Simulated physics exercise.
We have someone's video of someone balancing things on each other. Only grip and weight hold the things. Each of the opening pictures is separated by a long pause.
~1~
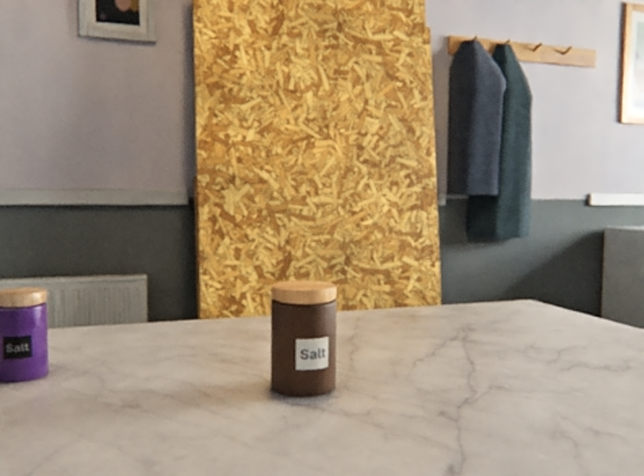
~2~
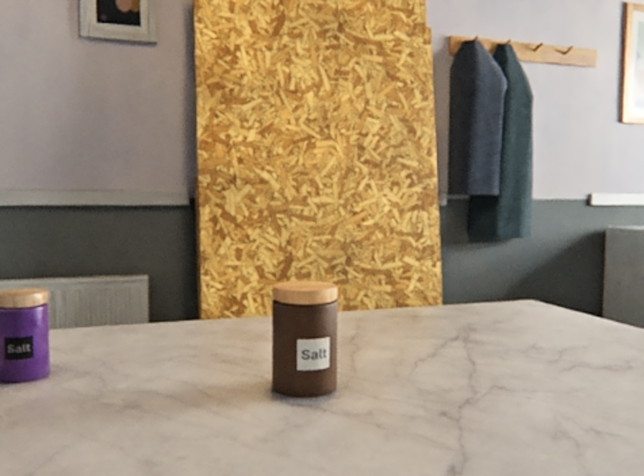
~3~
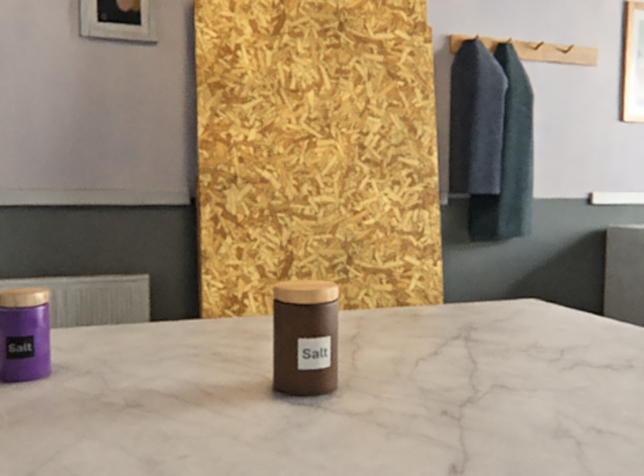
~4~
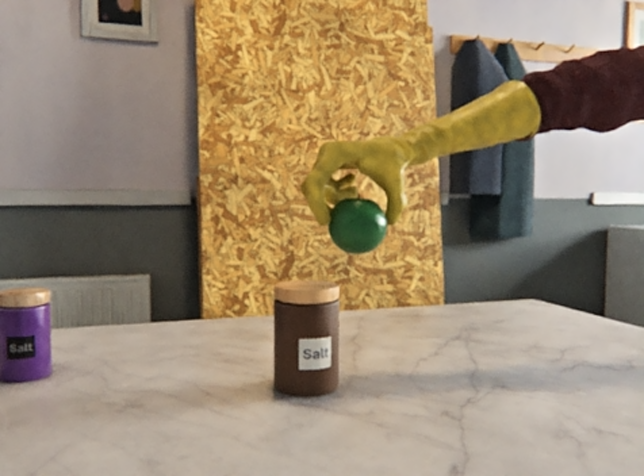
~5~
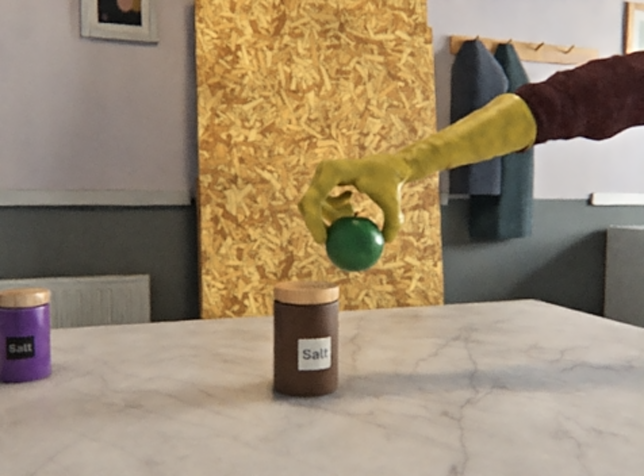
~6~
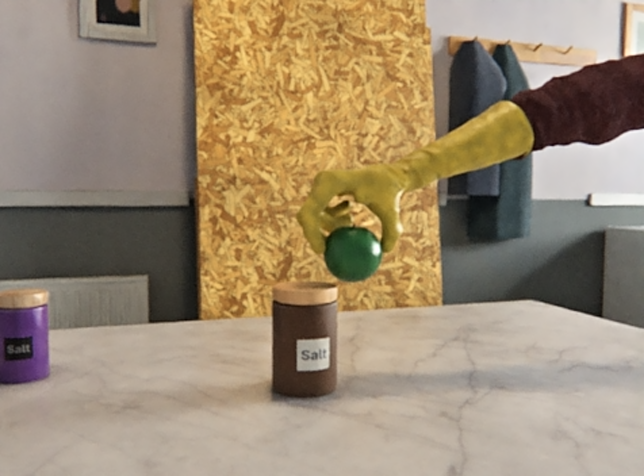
On a marble table, a brown salt jar and a purple one stood still until a yellow-gloved hand appeared from the right, holding a green ball-like object, and lowered it to the brown jar's lid.
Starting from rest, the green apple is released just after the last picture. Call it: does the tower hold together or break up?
It breaks up.
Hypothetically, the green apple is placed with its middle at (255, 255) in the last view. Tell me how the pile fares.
Outcome: The pile is knocked down.
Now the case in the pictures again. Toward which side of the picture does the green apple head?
It ends up further right.
Then, 0.36 s on from there, green apple now fallen.
Then, 0.72 s on from there, nothing new.
In the end, fallen, green apple; the other 2 unmoved. At the end, from the last picture's camera, green apple near (386, 350). The pile gives way.
